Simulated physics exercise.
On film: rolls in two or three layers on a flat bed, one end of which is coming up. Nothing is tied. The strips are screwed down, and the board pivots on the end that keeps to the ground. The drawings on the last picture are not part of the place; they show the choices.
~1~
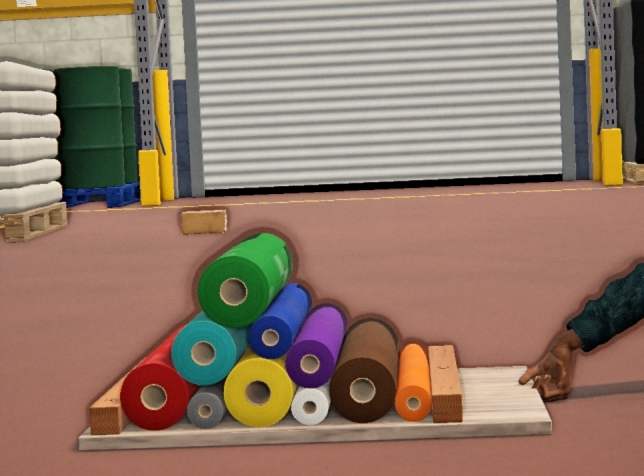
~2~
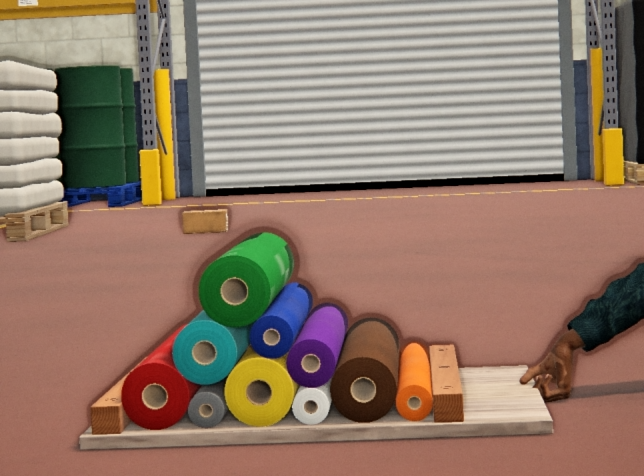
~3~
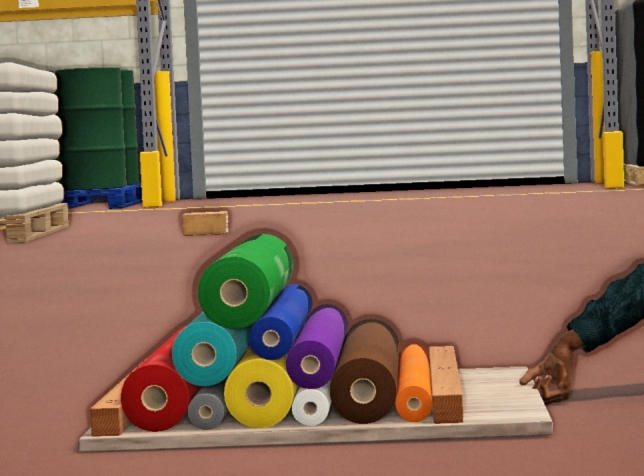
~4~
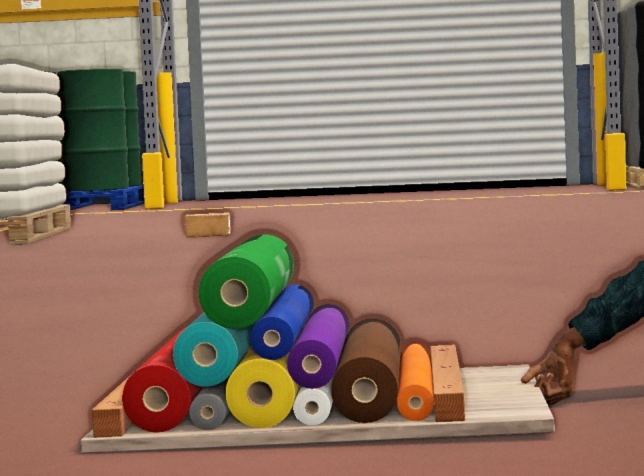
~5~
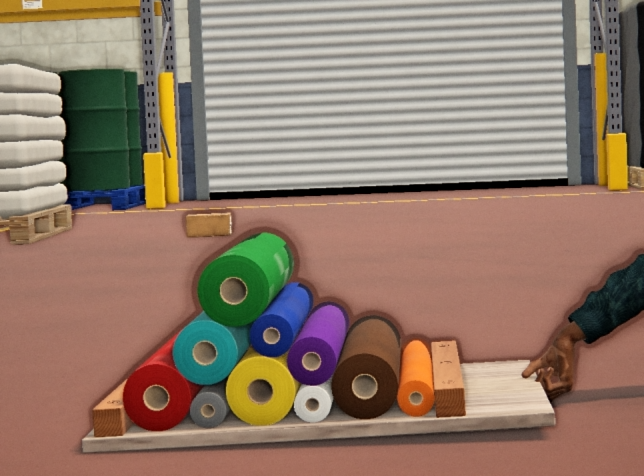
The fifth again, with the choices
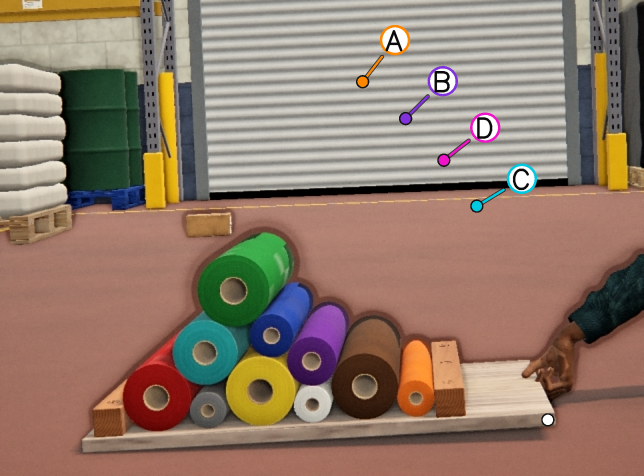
A pale board shifts very slightly on the reddish floor of a warehouse, seen from the front and a little above, before a closed grey shutter. Green, turquoise, blue, red, grey, yellow, purple, white, brown and orange rolls lie stacked between two wooden strips. A hand at the right end raises it barely perceptibly while the rolls keep their places together and the camera drifts a touch left.
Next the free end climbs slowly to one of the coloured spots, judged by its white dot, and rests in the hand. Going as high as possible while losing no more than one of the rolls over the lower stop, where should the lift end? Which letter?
Up to B.
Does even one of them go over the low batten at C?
At C: Yes.
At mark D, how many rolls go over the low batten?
With D, one.
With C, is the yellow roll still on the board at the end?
Yes.
On the marked copy, A at (363, 82); B at (406, 118); C at (477, 206); D at (444, 160); the white dot at (548, 420).
Taking B. A third of the way, board at 22°.
Two thirds of the way, board at 42°.
When it is over, board at 43°, one over the low batten (green).
As for the rest, A two over the low batten (turquoise, green); C one over the low batten (green); D one over the low batten (green).
